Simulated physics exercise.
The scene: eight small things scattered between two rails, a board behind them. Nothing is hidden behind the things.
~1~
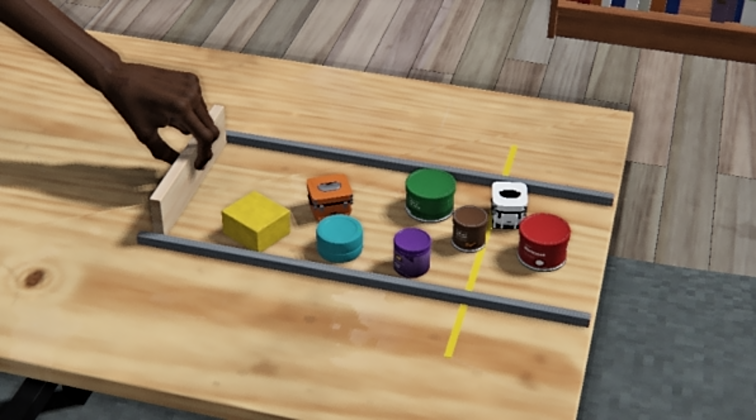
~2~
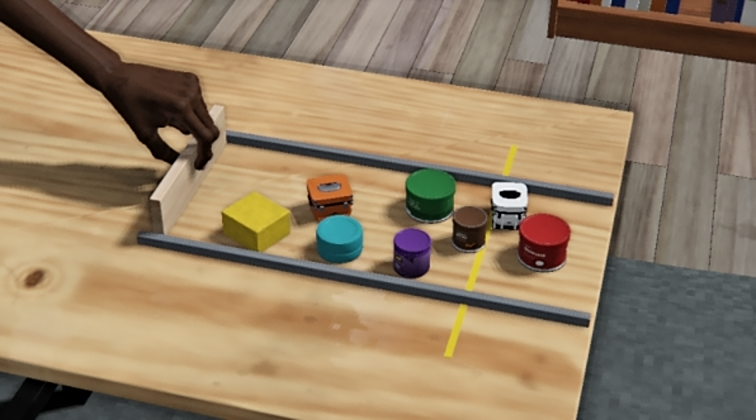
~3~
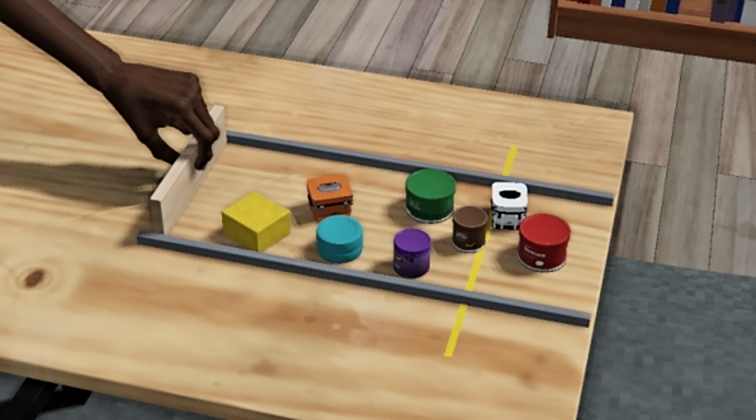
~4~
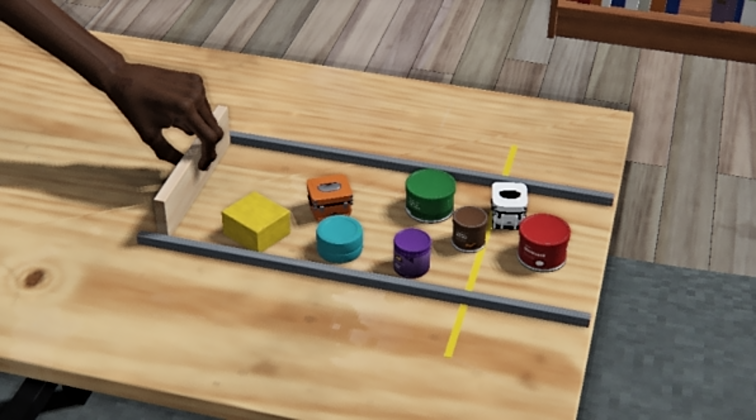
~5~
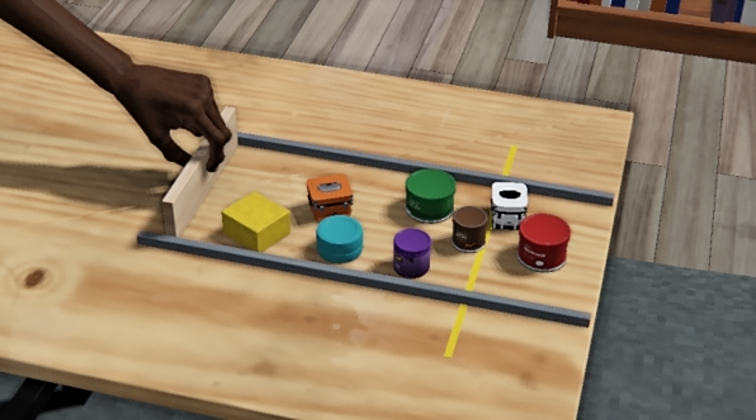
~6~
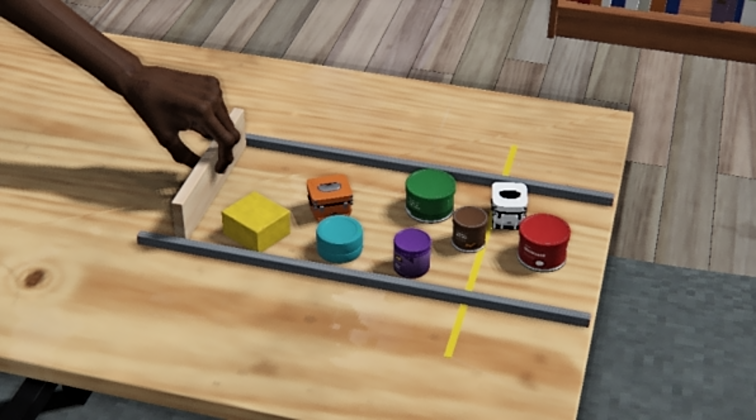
On a wooden table, a hand held a pale board upright behind eight small colourful things scattered between two grey rails, then slid it slightly right toward the yellow block, while the things stayed still.
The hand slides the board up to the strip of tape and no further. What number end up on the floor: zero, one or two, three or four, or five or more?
As it turns out, the number that fall off is zero.
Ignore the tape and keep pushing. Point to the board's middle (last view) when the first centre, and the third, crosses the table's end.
First at (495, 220), next at (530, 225).
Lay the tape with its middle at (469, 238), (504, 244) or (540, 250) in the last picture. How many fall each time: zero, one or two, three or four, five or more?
Taking them in turn, no fall at all; one or two; three or four.
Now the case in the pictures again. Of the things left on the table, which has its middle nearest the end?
Foremost is the purple tub.
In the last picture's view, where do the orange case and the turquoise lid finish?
Near (505, 233) and (550, 275).
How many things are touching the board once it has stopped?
The number is 3.
A little later, none off yet; red pot at rest near (543, 243); white case at rest near (509, 206); brown tin at rest near (470, 230).
When it is over, the number that fall off is zero.
